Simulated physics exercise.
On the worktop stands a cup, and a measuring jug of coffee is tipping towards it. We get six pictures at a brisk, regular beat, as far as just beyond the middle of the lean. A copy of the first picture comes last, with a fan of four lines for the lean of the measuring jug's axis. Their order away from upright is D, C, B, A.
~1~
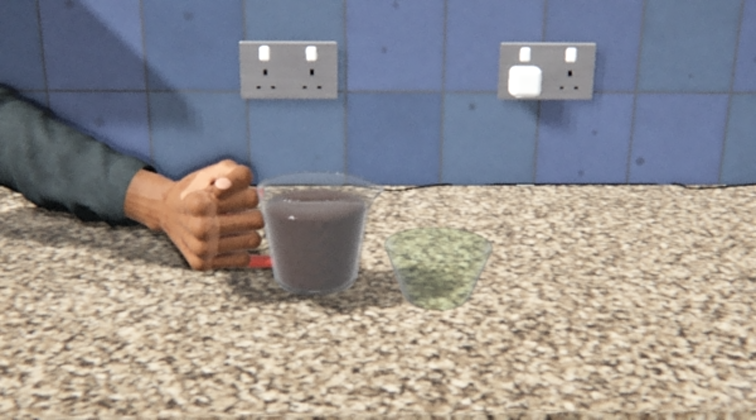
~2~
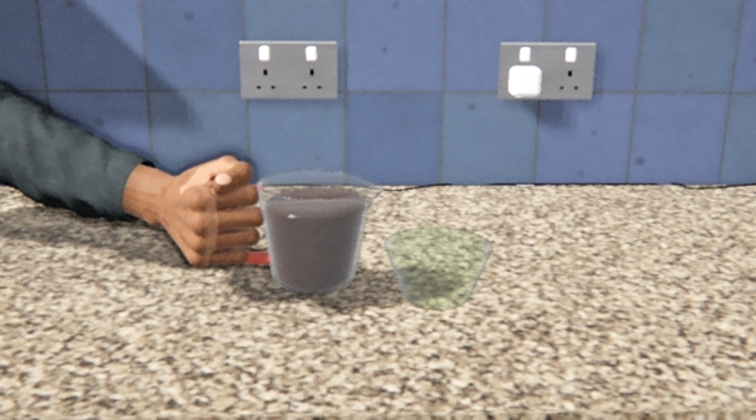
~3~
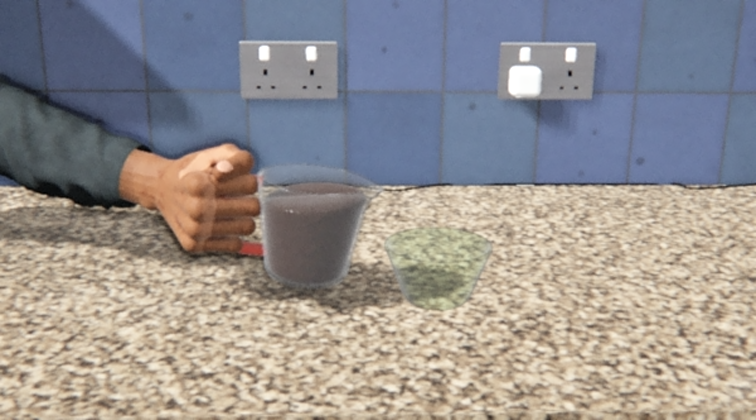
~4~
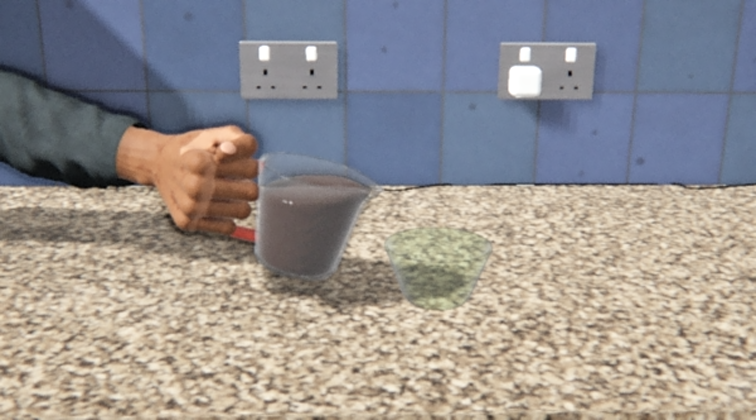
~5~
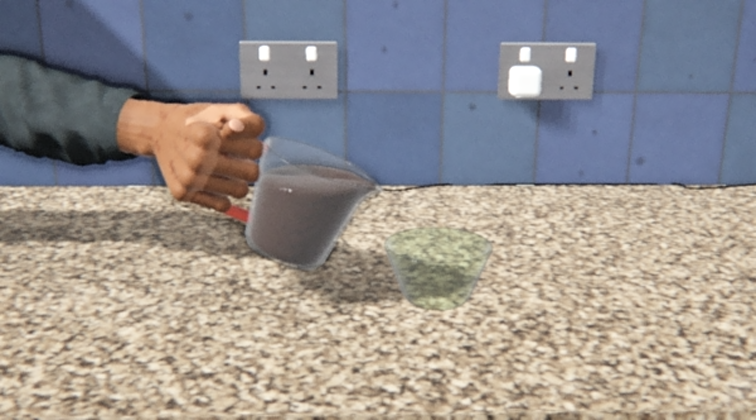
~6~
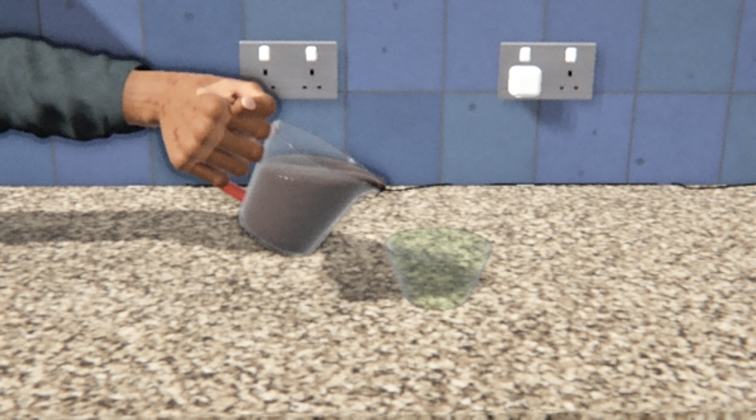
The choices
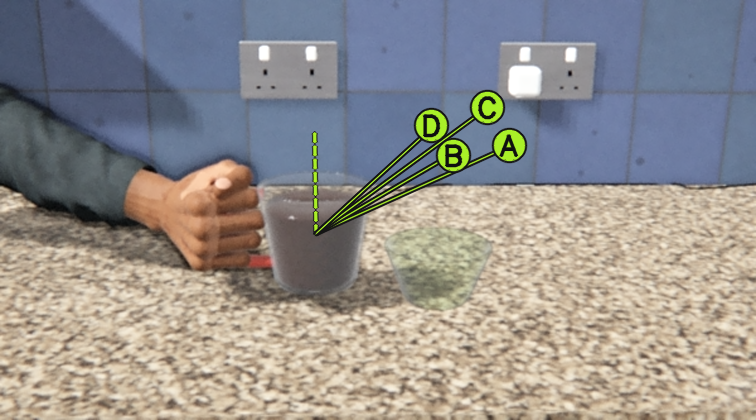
A hand on the left lifted a clear jug of dark liquid off the speckled worktop and tilted it rightward towards a small greenish see-through cup, until the liquid reached the jug's lip.
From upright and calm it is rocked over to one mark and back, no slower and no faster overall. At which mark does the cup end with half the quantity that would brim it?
I would pick line D.
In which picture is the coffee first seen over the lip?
Picture 6.
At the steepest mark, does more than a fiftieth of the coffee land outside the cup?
Yes, it does.
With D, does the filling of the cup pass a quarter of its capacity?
Yes, it does.
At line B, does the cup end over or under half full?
Over.
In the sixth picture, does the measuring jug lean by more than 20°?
Yes.
On the marked copy, A at (494, 152); B at (438, 162); C at (474, 117); D at (420, 138).
With A, the cup ends with about 69 % of what it can hold; 24 % of the coffee is spilt.
With B, the cup ends with about 73 % of what it can hold; 10 % of the coffee is spilt.
With C, the cup ends with about 64 % of what it can hold; 4 % of the coffee is spilt.
With D, the cup ends with about 51 % of what it can hold.
